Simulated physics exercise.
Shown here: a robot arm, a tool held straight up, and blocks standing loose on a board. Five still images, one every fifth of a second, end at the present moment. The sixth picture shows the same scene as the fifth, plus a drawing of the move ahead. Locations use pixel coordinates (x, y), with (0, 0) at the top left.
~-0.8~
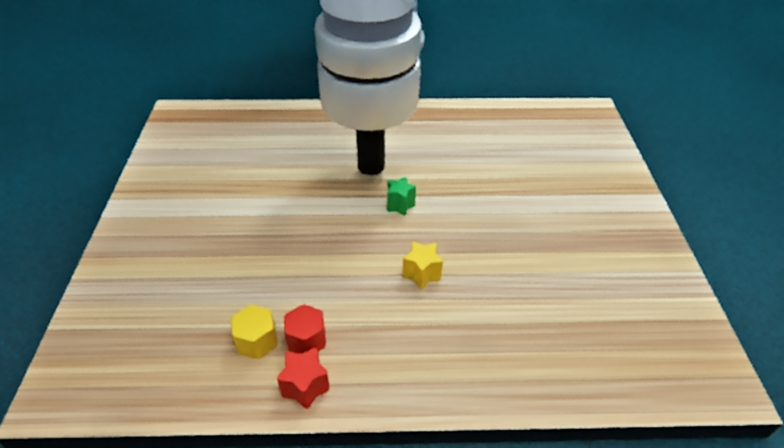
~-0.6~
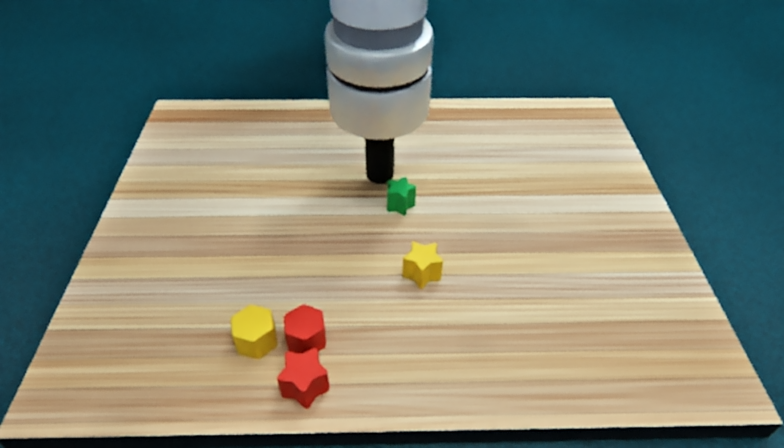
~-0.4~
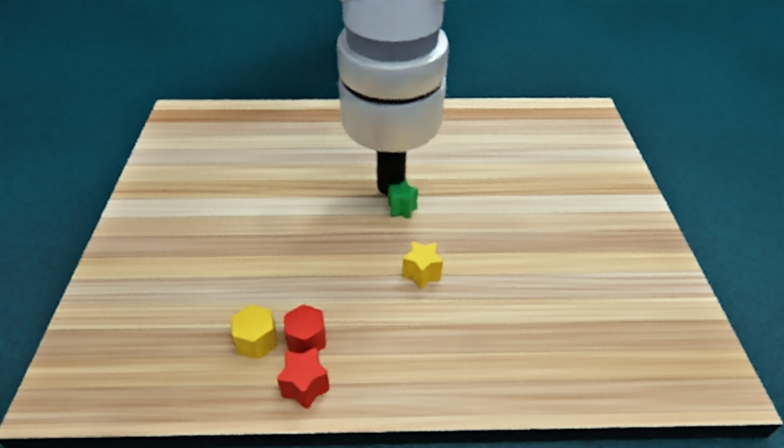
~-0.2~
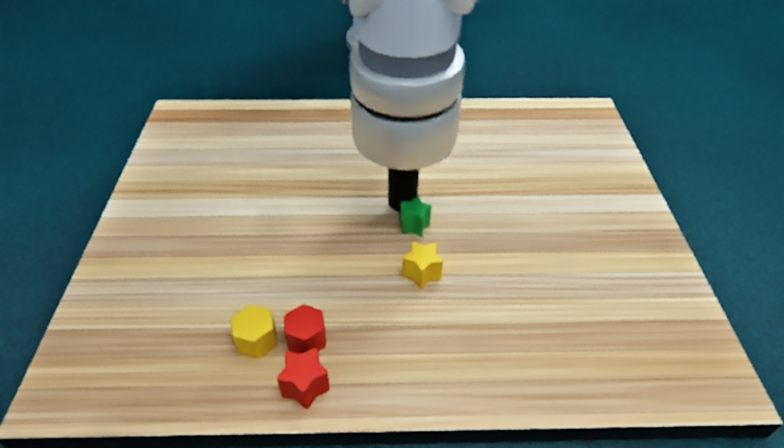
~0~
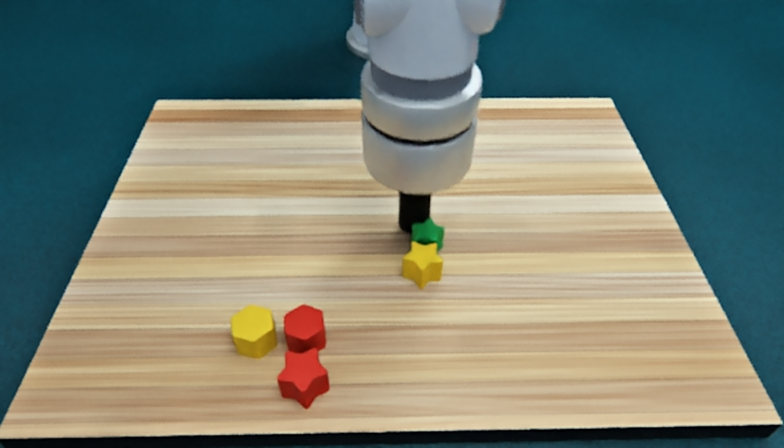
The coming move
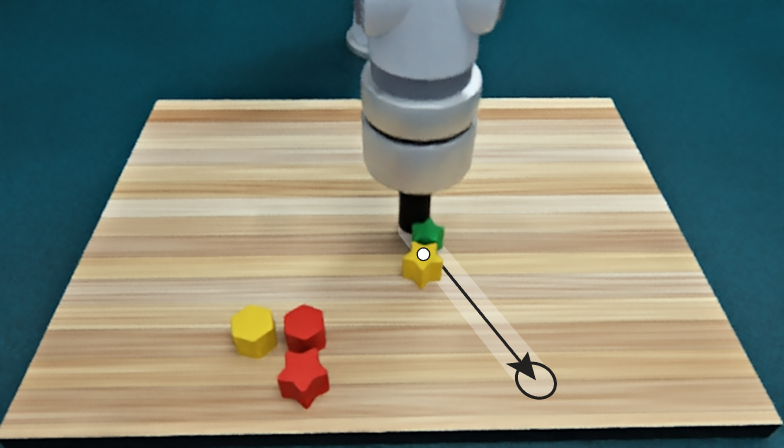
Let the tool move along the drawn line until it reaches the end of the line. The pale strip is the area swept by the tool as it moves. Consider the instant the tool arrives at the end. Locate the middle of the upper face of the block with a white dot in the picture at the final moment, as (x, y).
I'd guess (431, 279).
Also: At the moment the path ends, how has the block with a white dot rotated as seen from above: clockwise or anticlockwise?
Seen from above, clockwise.
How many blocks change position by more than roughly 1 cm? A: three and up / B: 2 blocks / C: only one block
I'll go with B - 2 blocks.
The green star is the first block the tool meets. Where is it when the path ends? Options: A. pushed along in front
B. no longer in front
A
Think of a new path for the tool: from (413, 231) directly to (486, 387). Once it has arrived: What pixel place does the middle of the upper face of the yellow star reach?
It ends at (426, 314).
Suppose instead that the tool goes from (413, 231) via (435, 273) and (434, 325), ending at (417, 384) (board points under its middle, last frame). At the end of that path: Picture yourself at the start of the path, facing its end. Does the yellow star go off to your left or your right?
Shifted right.
The drawn path runs from (413, 231) to (536, 380); the dot is on the yellow star.
The first path, step by step. One third of the way, tool at (449, 266); yellow star at (428, 274), turned 95° clockwise; green star at (472, 272), turned 15° anticlockwise.
Two thirds of the way, tool at (491, 317); yellow star at (431, 279); green star at (520, 324), turned 20° anticlockwise.
At the end, tool at (538, 374); yellow star at (431, 279), turned 130° clockwise; green star at (578, 374), turned 45° anticlockwise.
